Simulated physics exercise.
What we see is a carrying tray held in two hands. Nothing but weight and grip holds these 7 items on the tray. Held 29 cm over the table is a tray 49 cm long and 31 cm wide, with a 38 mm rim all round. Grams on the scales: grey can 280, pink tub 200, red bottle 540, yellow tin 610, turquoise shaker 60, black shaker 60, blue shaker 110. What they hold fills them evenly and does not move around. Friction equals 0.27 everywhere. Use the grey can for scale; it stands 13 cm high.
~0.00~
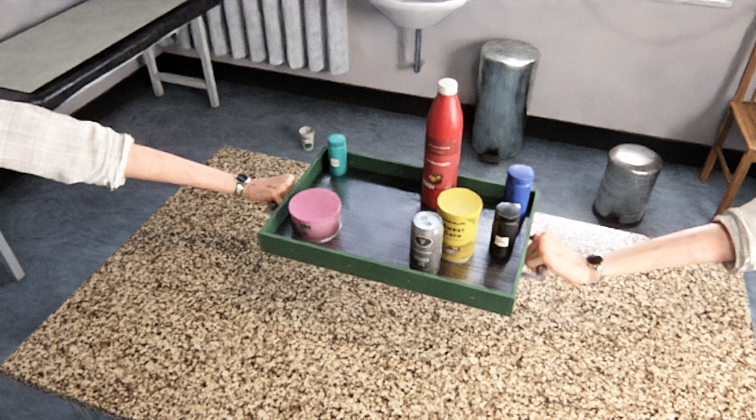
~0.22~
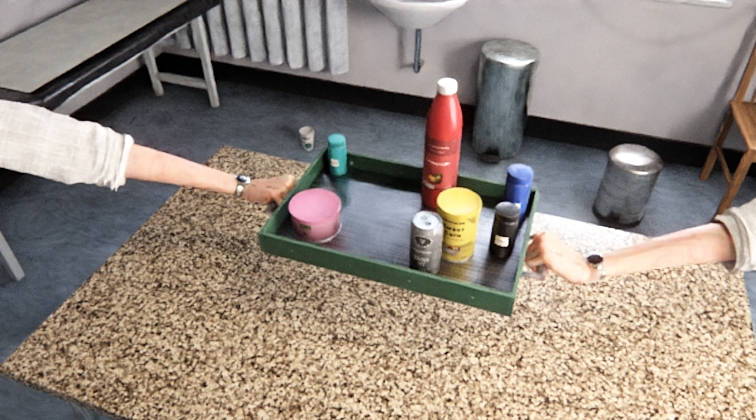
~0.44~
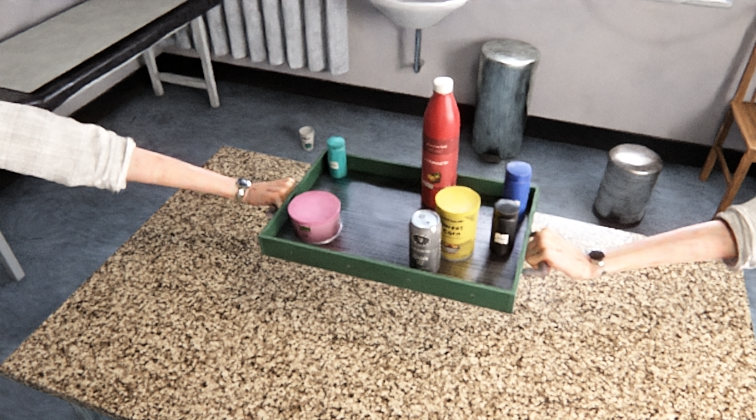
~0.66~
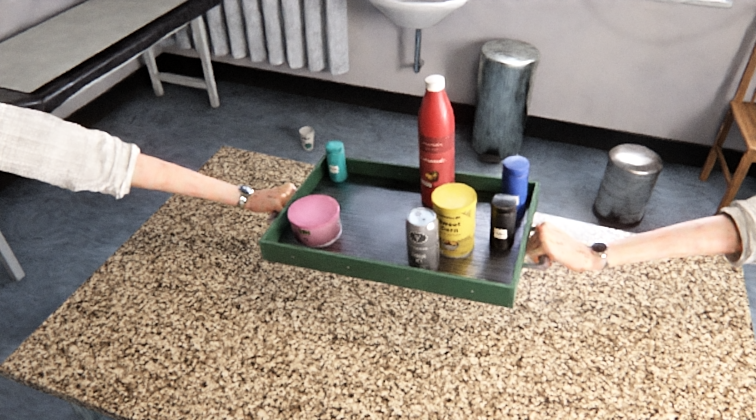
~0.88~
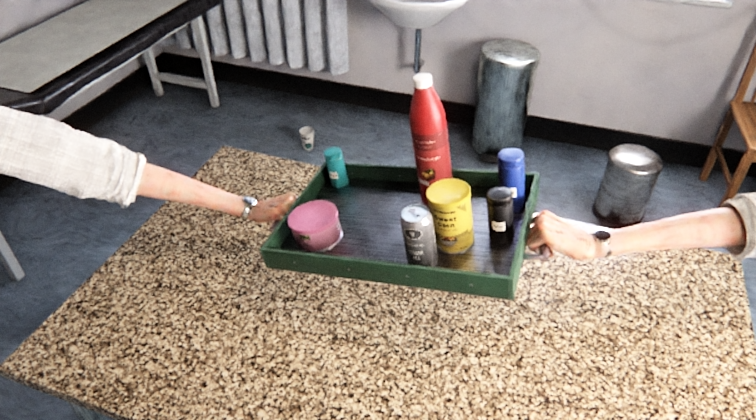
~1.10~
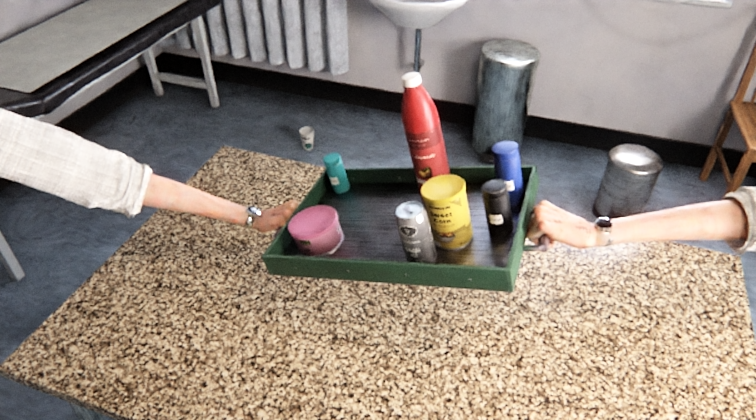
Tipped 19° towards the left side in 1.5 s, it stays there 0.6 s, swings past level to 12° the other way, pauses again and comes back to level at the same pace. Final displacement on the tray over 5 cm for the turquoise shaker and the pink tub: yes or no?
Final: Turquoise shaker no; pink tub no.
After 2.00 s, tray tilted 19°, left edge down; pink tub slid 2 cm near (310, 236); turquoise shaker slid 2 cm near (331, 179); red bottle slid 21 cm.
After 2.80 s, tray tilted 9°, left edge down; red bottle now off the tray; turquoise shaker slid 2 cm near (328, 166); pink tub slid 2 cm near (307, 224).
At rest (7.4 s), off the tray, red bottle; tipped over on the tray, blue shaker; not toppled but over 5 cm from the start, grey can, yellow tin and black shaker; the other 2 in place, give or take 5 cm. In the last view, turquoise shaker near (329, 155), pink tub near (307, 213).
